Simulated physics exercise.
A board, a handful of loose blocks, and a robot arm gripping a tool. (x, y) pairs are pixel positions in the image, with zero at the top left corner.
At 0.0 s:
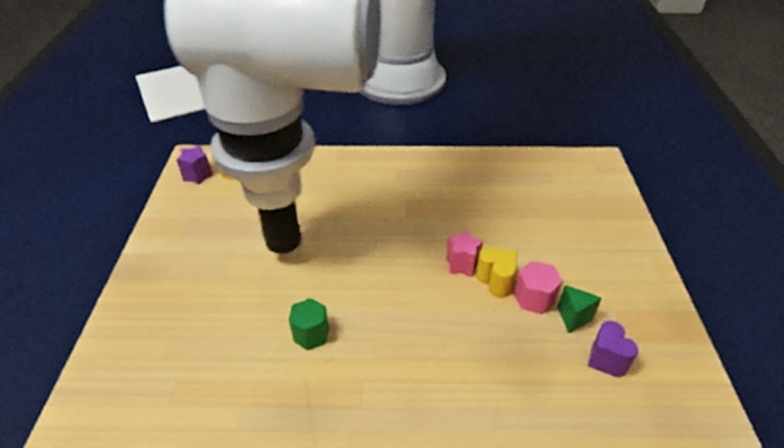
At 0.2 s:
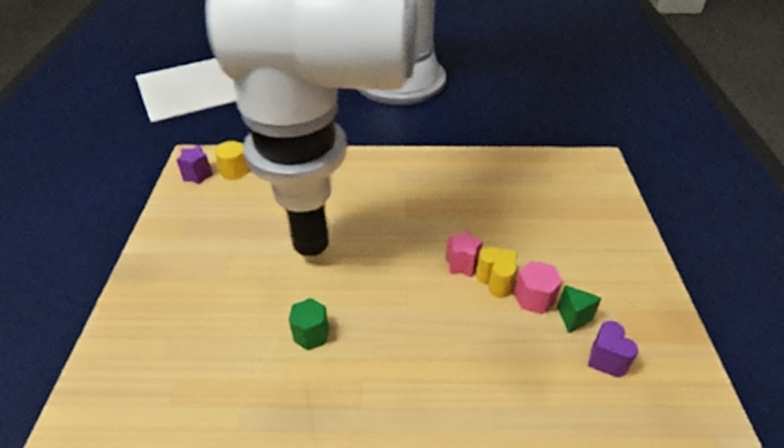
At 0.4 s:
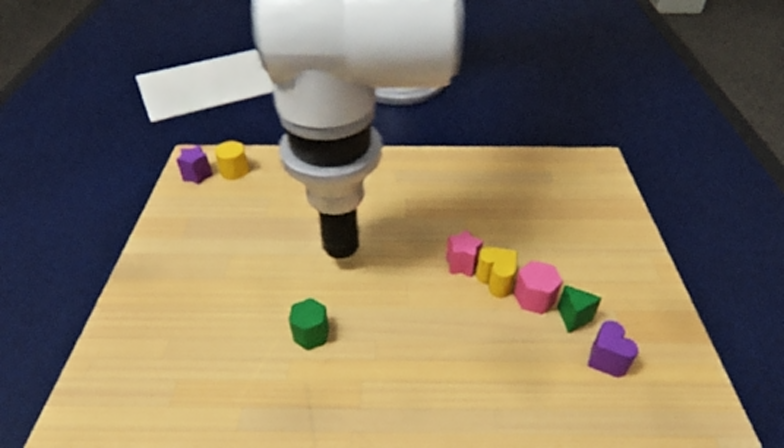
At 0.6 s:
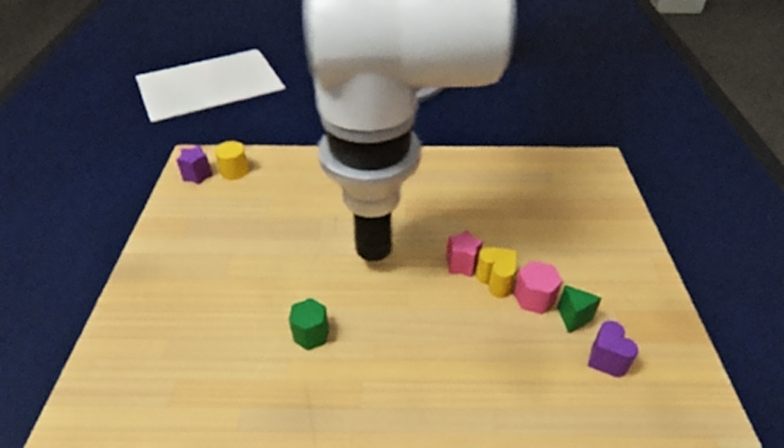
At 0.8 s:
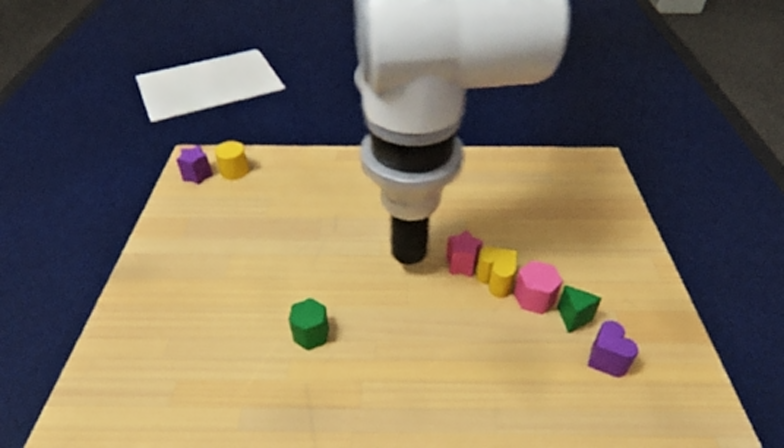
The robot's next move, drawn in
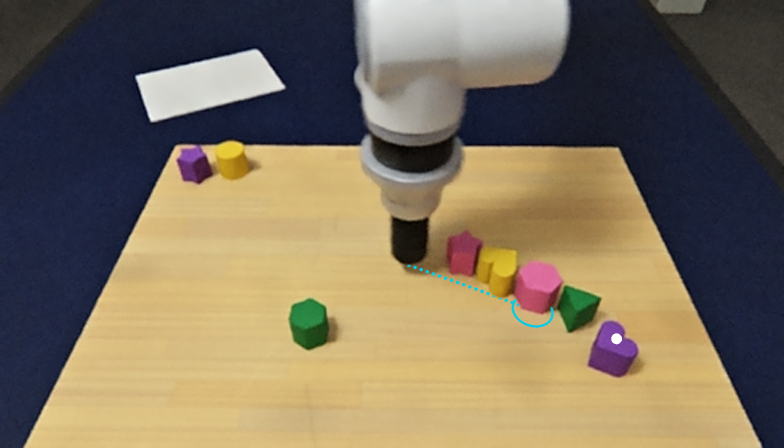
A white robot arm with a black tip slid steadily to the right across a wooden board, ending just left of a pink star block in a row of colourful blocks, which all stayed still.
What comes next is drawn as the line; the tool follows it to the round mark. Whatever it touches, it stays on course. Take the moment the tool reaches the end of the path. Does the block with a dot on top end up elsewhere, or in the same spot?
At the moment the path ends, the block with a dot on top still stands where it did.
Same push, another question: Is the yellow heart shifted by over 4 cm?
No
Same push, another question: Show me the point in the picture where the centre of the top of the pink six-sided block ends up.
Somewhere near (570, 273).
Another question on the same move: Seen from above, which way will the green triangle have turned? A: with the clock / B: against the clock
A
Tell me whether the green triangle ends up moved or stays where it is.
The green triangle is moved.
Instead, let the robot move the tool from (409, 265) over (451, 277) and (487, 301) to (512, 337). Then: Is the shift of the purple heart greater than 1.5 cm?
Short answer: No.
Path on the board, from (409, 265) directly to (533, 310); the dot is on the purple heart.
The first path, step by step. One third of the way, tool (450, 266); pink star (474, 241), turned 35° anticlockwise; yellow heart (508, 259), turned 20° clockwise.
Two thirds of the way, tool (493, 281); pink star (480, 242), turned 65° anticlockwise; yellow heart (520, 259); pink six-sided block (556, 276); green triangle (588, 301), turned 15° clockwise.
At the end, tool (536, 297); pink star (480, 242), turned 65° anticlockwise; yellow heart (528, 257), turned 35° anticlockwise; pink six-sided block (570, 273), turned 35° clockwise; green triangle (591, 304), turned 25° clockwise; purple heart in place.
